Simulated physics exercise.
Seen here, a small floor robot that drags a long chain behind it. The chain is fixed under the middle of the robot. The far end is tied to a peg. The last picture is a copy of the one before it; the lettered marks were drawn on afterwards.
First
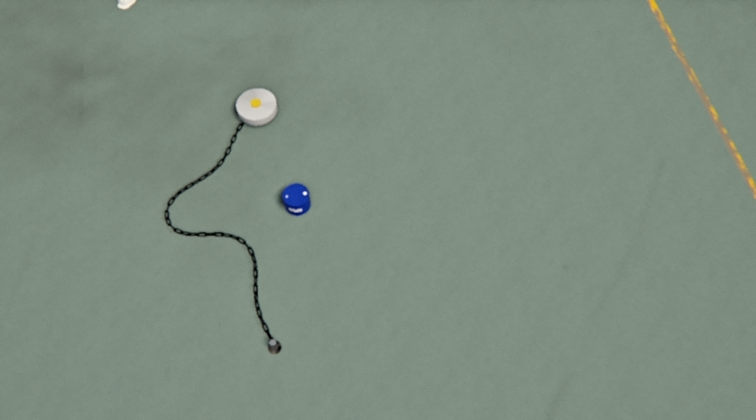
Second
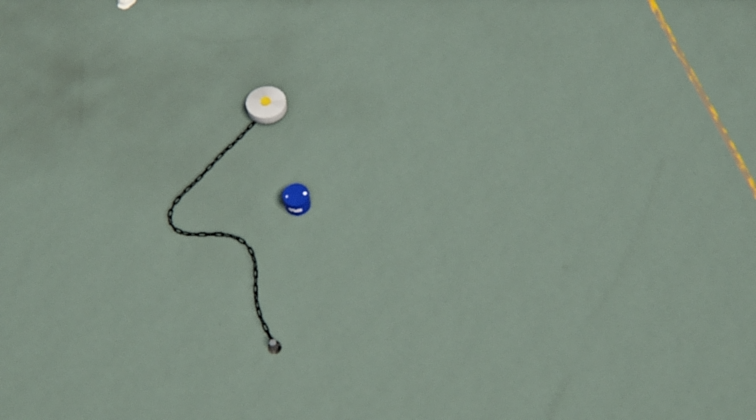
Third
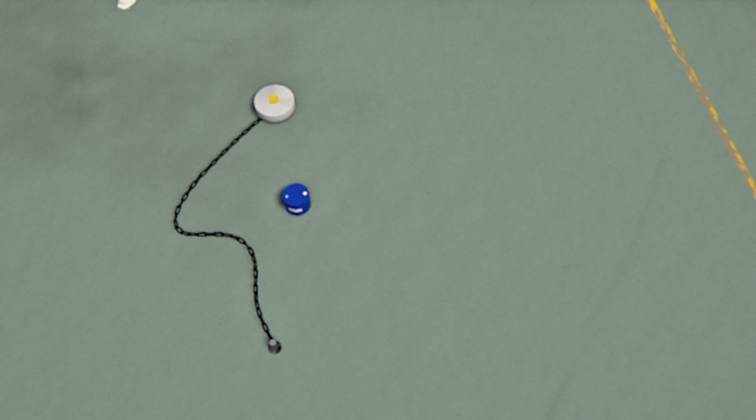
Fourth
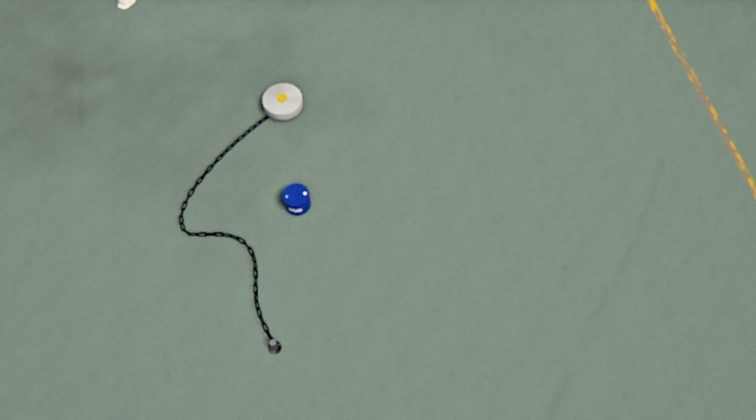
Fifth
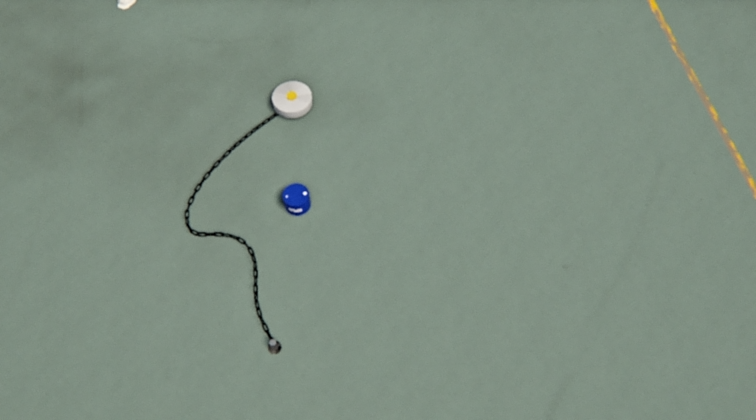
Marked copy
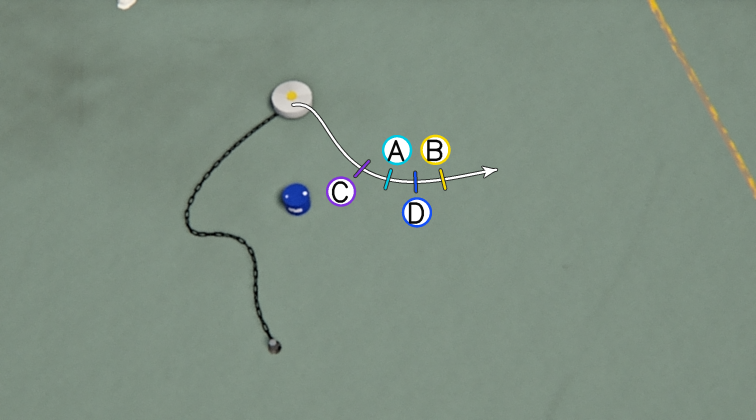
At first, a small round white robot sits up and to the left of a blue pot, with a dark chain curving down from it to a peg. The robot then slides a short way right and slightly upward, drawing the chain's upper part along while the lower part barely moves.
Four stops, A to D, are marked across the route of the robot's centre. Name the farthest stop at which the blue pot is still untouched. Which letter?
All is well up to D.
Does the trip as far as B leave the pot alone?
No.
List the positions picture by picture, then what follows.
Robot (257, 108); peg (274, 345); blue pot (297, 200), in the first frame.
Robot (267, 106); blue pot (297, 200), in the second frame.
Robot (275, 104); blue pot (297, 200), in the third frame.
Robot (283, 102); blue pot (297, 200), in the fourth frame.
Robot (293, 100); blue pot (297, 200); peg (274, 345), in the fifth frame.
On the marked copy, A at (388, 179); B at (443, 179); C at (362, 169); D at (416, 182); the route from (293, 105) via (375, 175) to (496, 170).
Taking D. A third of the way, robot (330, 130), middle of the chain (197, 216).
Two thirds of the way, robot (366, 167), middle of the chain (204, 211).
When it is over, robot (416, 178), middle of the chain (237, 205); nothing has been touched.
As for the rest, A is safe but short; B brings the chain against the pot; C is safe but short.
